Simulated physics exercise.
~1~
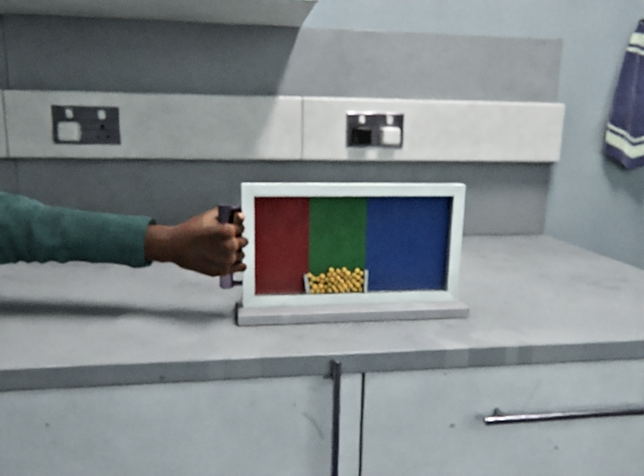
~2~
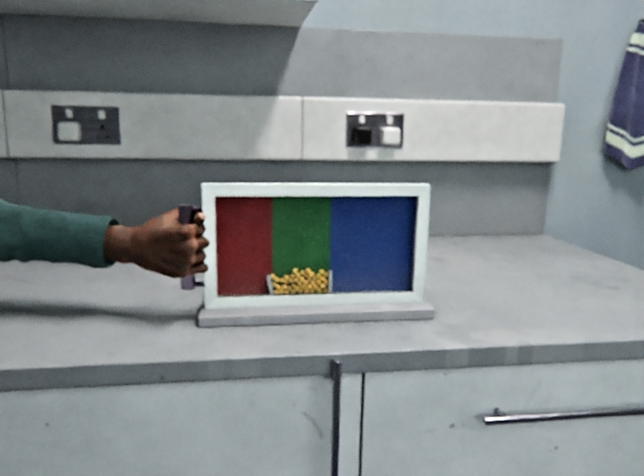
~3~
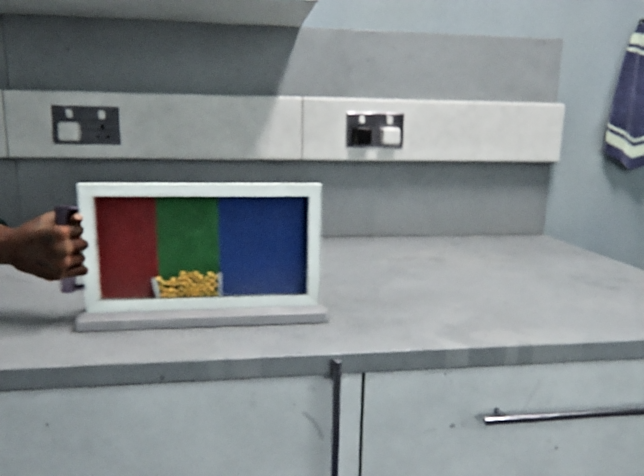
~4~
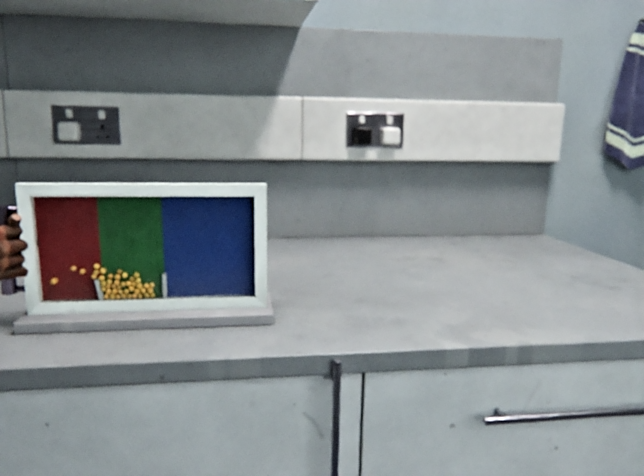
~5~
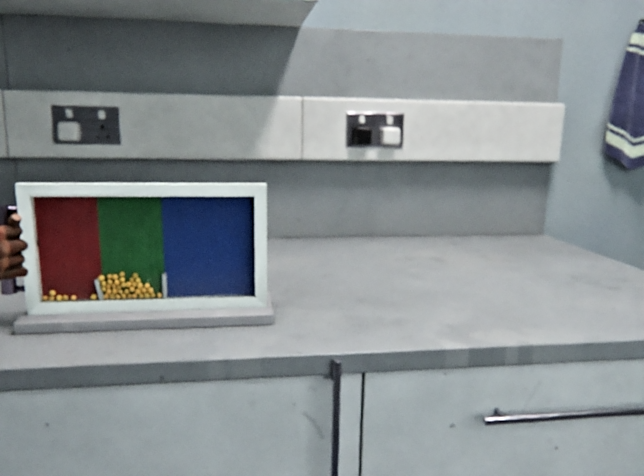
On a grey counter, a hand slides a box left, spilling some yellow beads onto red.
